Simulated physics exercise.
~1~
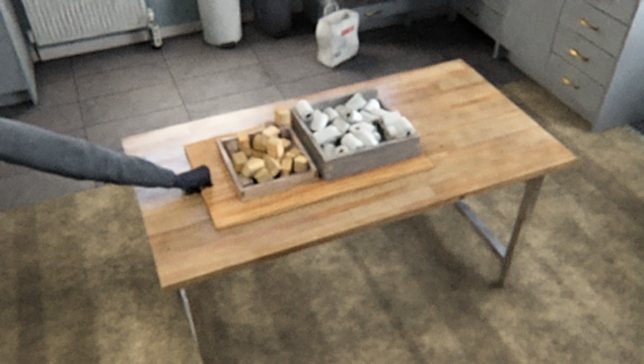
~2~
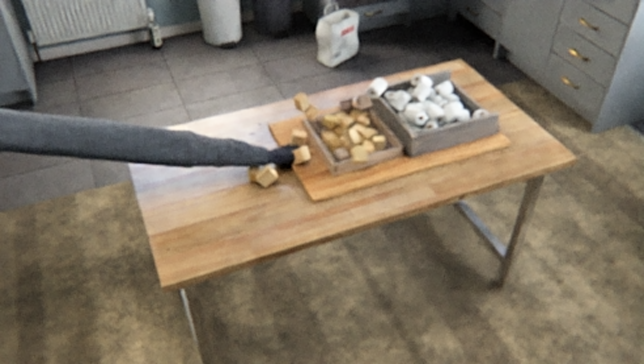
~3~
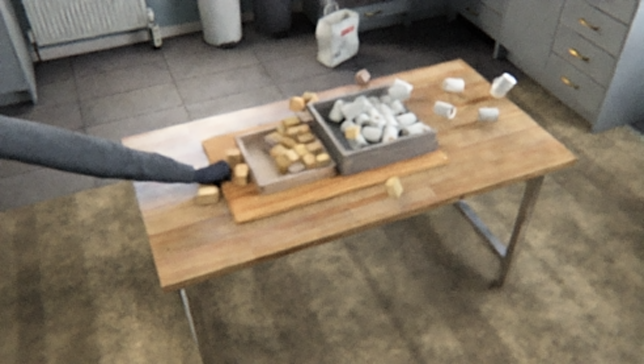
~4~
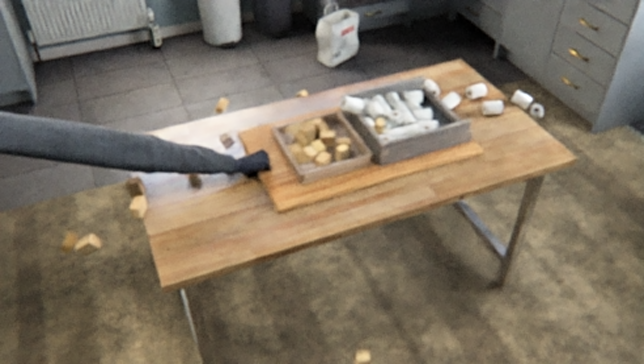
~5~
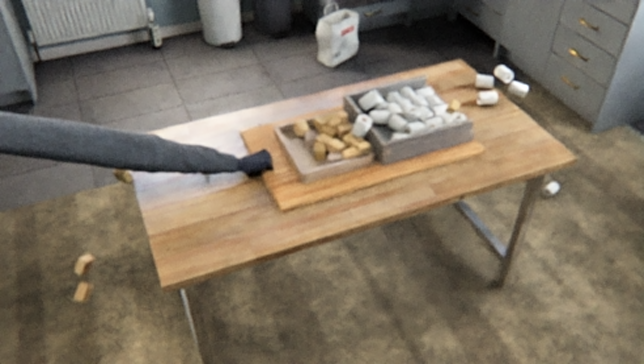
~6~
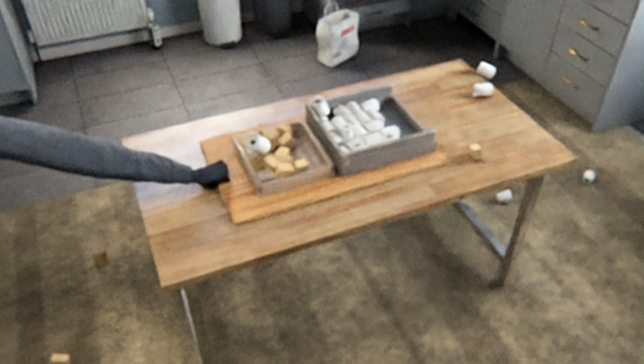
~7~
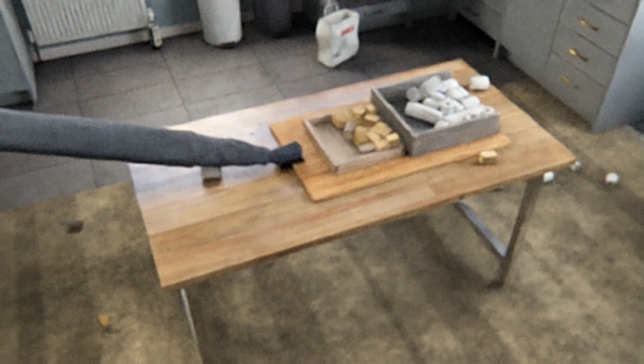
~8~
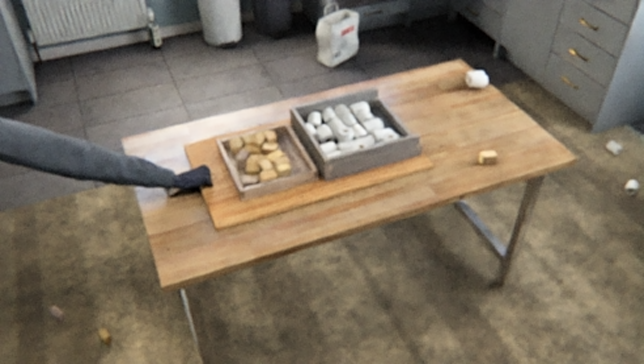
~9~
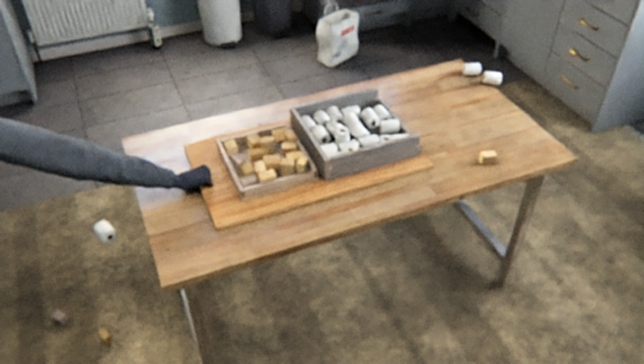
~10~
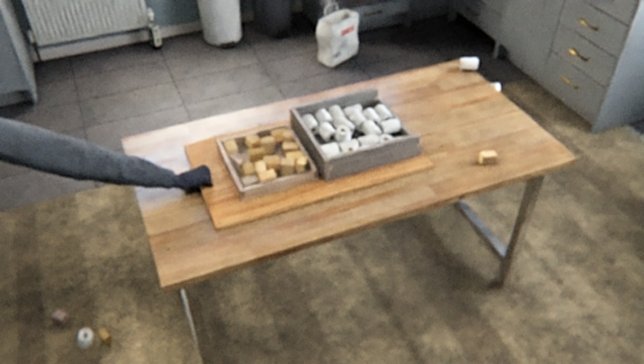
A gloved hand shook a board on a wooden table from side to side, flinging white rolls and wood blocks out of its two baskets and onto the floor, then stopped, leaving both baskets partly filled and one block lying on the tabletop.
